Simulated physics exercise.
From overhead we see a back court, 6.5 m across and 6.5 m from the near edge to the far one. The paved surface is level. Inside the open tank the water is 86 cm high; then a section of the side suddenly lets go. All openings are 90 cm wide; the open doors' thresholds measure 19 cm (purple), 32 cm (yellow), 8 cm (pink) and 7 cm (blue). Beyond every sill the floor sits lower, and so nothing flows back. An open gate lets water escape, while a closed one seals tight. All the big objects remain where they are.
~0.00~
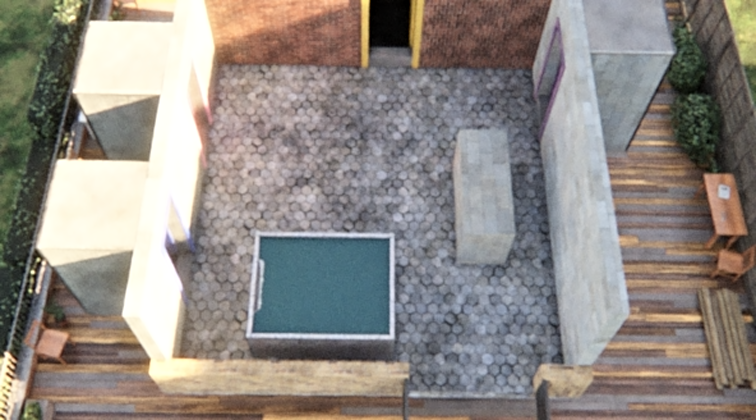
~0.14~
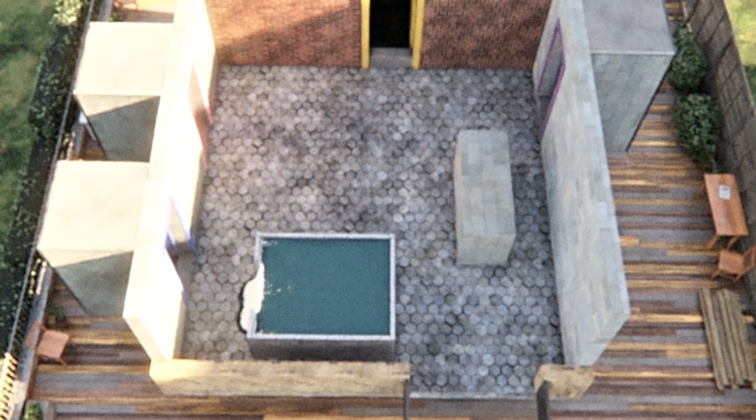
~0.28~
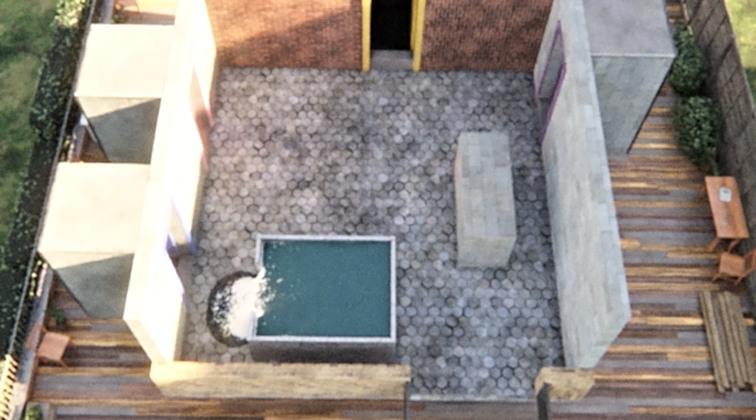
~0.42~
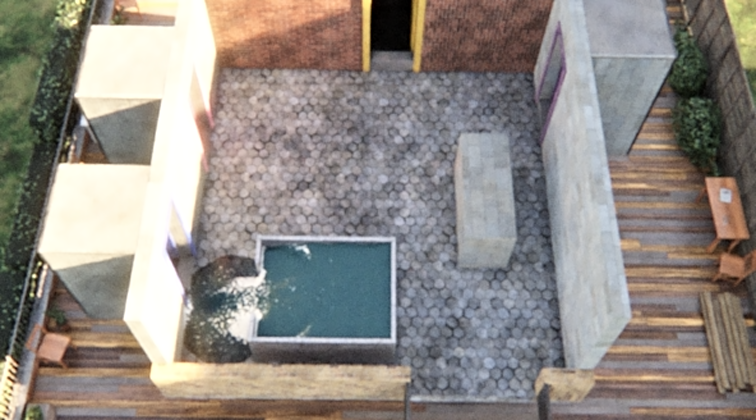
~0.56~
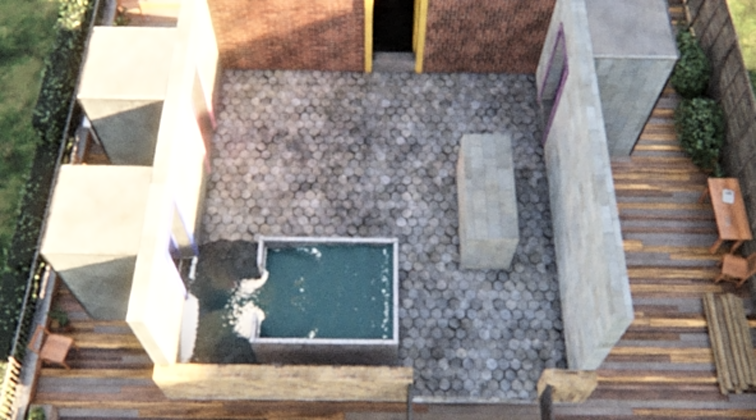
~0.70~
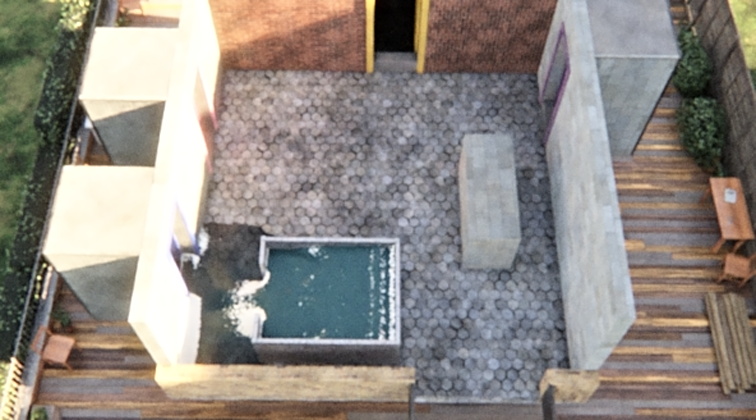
The video shows a paved court from above, where water bursts through the left side of a rectangular open tank, splashes white onto the grey hexagonal paving, and spreads in a dark sheet to the left wall.
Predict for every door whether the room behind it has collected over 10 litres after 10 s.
In the end the purple door is going to hold within the limit, the yellow door is going to hold within the limit, the pink door is going to hold within the limit, the blue door is going to break the limit.
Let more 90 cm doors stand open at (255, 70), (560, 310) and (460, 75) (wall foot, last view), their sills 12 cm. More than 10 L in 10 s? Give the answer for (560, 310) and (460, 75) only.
Door 1: Limit not reached; door 2: Limit not reached.
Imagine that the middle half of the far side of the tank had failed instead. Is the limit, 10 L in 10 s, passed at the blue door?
Compared with the limit, blue is less.
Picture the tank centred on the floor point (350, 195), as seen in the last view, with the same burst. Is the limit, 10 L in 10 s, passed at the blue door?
Blue: Too much.
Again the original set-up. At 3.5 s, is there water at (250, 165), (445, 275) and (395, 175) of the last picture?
In turn: Wet, not reached, not reached.
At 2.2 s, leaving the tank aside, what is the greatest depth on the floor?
I'd say near 44 centimetres.
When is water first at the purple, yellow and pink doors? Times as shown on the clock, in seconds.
Arrival times: Purple 6.5 seconds, yellow 4.0 seconds, pink 1.3 seconds.
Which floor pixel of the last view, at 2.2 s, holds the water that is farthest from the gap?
I'd put it close to (223, 78).
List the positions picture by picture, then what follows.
In the first frame, the open tank at (323, 286) is whole and still, 86 cm deep.
In the second frame, the front is at (248, 331), 0.5 m from the gap at (260, 299); 0.3 m2 of floor is under water; 86 cm left at the back of the open tank.
In the third frame, the front is at (211, 319), 0.9 m from the gap at (261, 302); 0.9 m2 of floor is under water; 86 cm left at the back of the open tank.
In the fourth frame, water pours out at (261, 303) and has run 1.4 m, to (182, 295); typically 10 cm deep outside, 86 cm at the open tank's back.
In the fifth frame, the front is at (186, 262), 1.7 m from the gap at (263, 304); 3.2 m2 of floor is under water; 81 cm left at the back of the open tank.
In the sixth frame, water pours out at (265, 304) and has run 2.0 m, to (203, 229); typically 8 cm deep outside, 73 cm at the open tank's back.
After 1.4 s water covers 10 % of the floor and is deepest (60 cm) near (185, 368); purple door not reached, yellow door not reached, pink door 3 cm at the sill, 0 L in, blue door 33 cm at the sill, 226 L in.
After 2.2 s water covers 20 % of the floor and is deepest (44 cm) near (192, 318); purple door not reached, yellow door not reached, pink door 4 cm at the sill, 0 L in, blue door 34 cm at the sill, 452 L in.
After 3.5 s water covers 40 % of the floor and is deepest (36 cm) near (192, 318); purple door not reached, yellow door not reached, pink door 4 cm at the sill, 0 L in, blue door 30 cm at the sill, 691 L in.
After 6.0 s water covers 65 % of the floor and is deepest (24 cm) near (192, 318); purple door not reached, yellow door 5 cm at the sill, 0 L in, pink door 3 cm at the sill, 0 L in, blue door 21 cm at the sill, 962 L in.
After 10.0 s water covers 85 % of the floor and is deepest (14 cm) near (184, 379); purple door 9 cm at the sill, 0 L in, yellow door 4 cm at the sill, 0 L in, pink door 3 cm at the sill, 0 L in, blue door 13 cm at the sill, 1127 L in.
